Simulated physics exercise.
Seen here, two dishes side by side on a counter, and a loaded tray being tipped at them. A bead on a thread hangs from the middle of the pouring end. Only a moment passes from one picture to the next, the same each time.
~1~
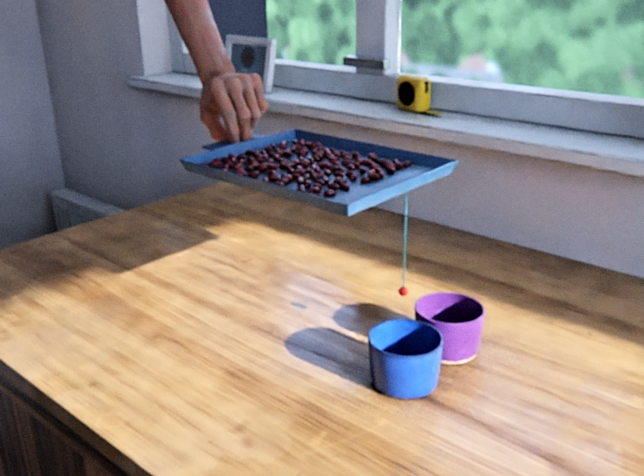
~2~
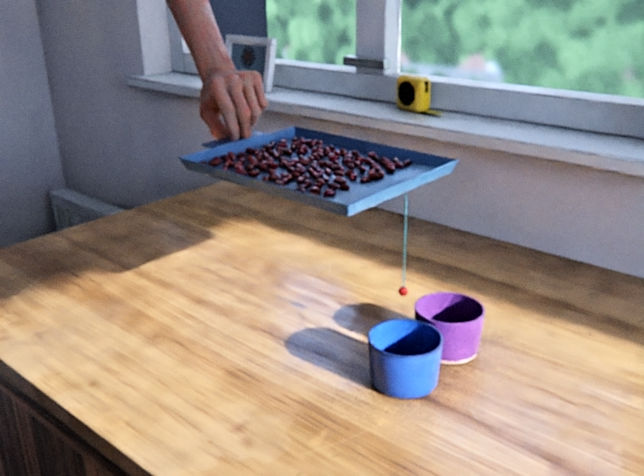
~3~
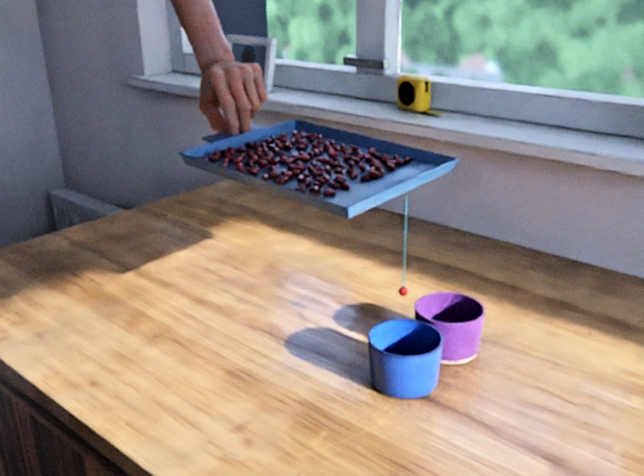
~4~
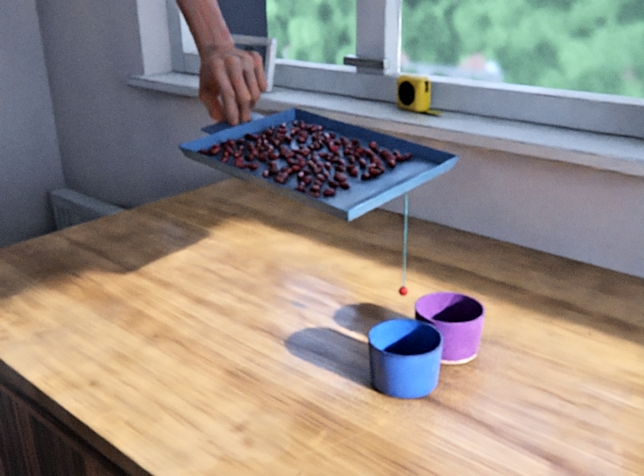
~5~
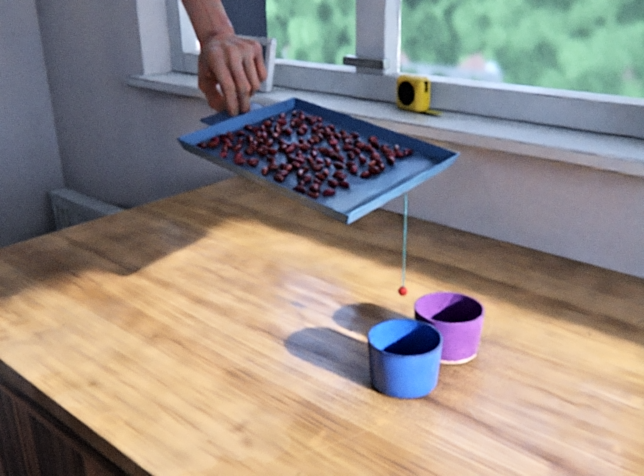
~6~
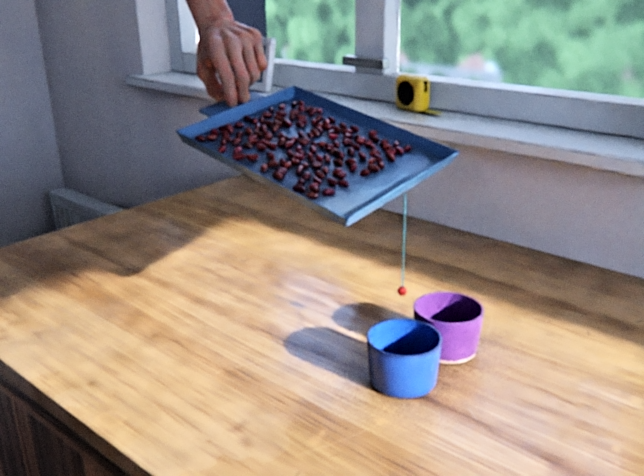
A hand slowly raised the back of a blue tray of kidney beans, tilting it gradually toward a blue dish and a purple one on the wooden counter, while the beans stayed on the tray.
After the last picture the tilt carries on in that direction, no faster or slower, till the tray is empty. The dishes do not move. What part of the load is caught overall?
They take under half between them.
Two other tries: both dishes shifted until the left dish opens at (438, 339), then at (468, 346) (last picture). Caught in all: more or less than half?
The first try: Less than half. The second: Not half.
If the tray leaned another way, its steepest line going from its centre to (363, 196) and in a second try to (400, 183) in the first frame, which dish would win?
One: The dish on the left. Two: The right one.
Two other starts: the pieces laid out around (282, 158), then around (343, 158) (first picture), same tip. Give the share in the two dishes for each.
First some 20, then 30 per cent.
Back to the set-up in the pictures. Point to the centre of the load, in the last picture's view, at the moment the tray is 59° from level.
Near (346, 207).
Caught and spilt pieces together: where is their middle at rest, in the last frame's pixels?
Roughly at (347, 383).
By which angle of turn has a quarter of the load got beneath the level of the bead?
Near 70 degrees.
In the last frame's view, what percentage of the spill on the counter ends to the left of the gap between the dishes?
Close to 90 per cent.
Shortly afterwards, tray tipped steeply; the bulk on the tray; a little in the left dish; a little outside both; a little in the air.
Next, tray tipped right over; only a few on the tray; near a quarter in the left dish; the bulk outside both; a little in the air.
Some moments later, tray tipped past a quarter turn; near a quarter in the left dish; the bulk outside both.
In the end, tray tipped past a quarter turn; near a quarter in the left dish; none at all in the right dish; the bulk outside both.
